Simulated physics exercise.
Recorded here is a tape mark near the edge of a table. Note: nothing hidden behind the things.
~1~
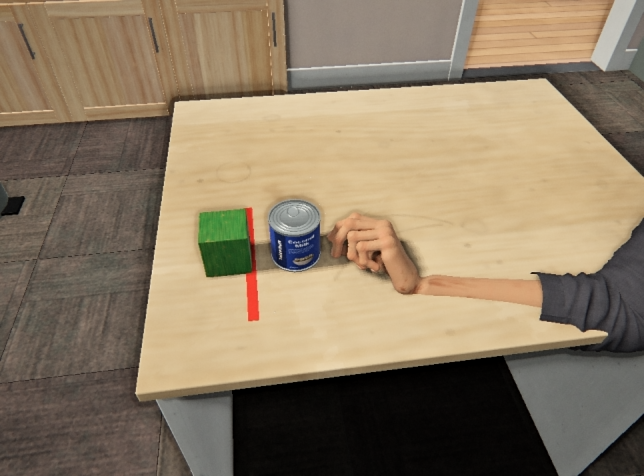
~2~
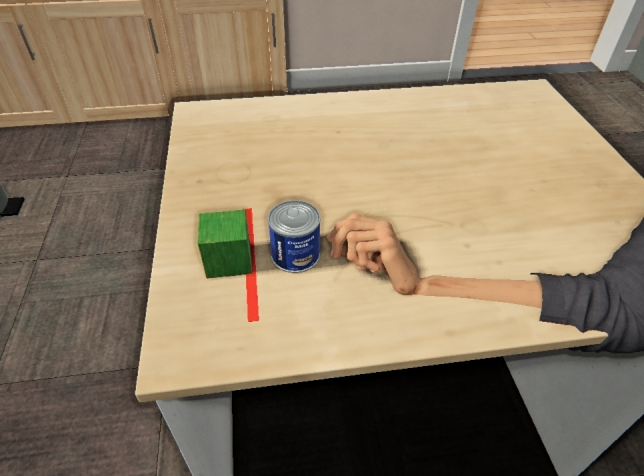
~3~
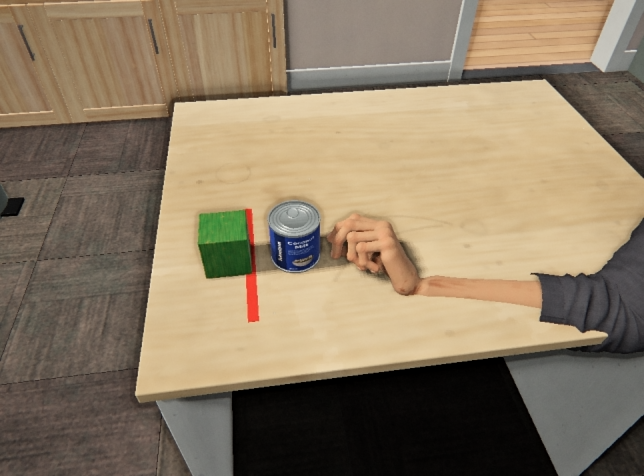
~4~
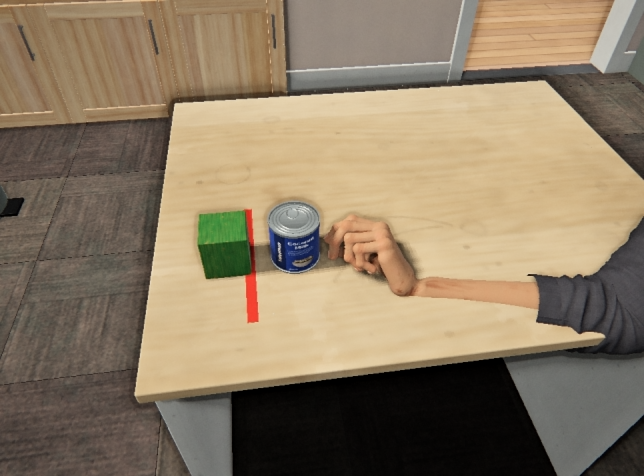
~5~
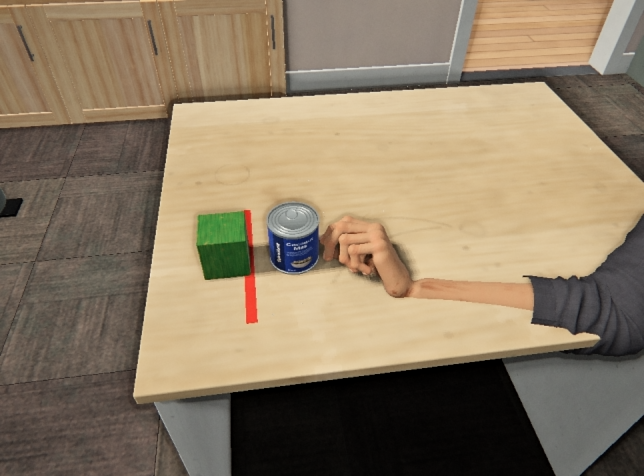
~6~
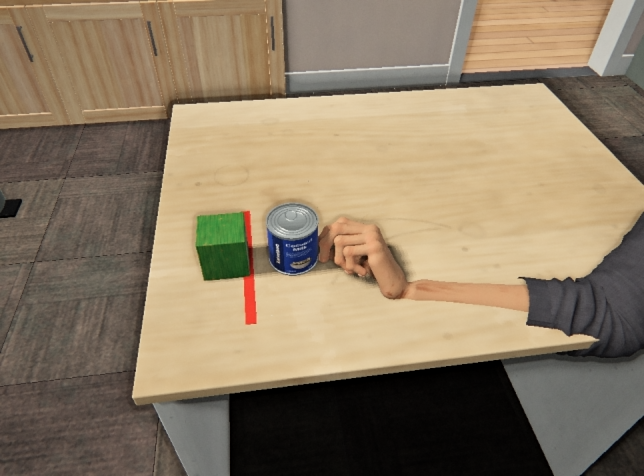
A hand resting beside a blue can on a wooden table shifted very slightly left, and the can barely moved with it, while a green block stayed still beside a red tape line.
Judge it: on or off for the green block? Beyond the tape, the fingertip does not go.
On.
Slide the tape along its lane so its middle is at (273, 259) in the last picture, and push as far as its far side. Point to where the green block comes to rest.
Near (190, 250).
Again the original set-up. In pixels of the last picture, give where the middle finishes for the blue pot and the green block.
Near (214, 247) and (164, 252).
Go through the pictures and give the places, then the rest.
Green block (226, 243); blue pot (295, 236), in the first picture.
Green block (226, 244); blue pot (295, 237), in the second picture.
Green block (226, 245); blue pot (295, 237), in the third picture.
Green block (226, 245); blue pot (295, 238), in the fourth picture.
Green block (225, 246); blue pot (294, 239), in the fifth picture.
Green block (224, 247); blue pot (293, 240), in the sixth picture.
Then, 0.58 s after the last picture, green block moved a little near (209, 248).
Then, 0.90 s after the last picture, green block moved about its own width near (187, 250).
Then, 1.24 s after the last picture, green block moved about its own width near (165, 252).
At rest, the green block is still on the table, near (164, 252).
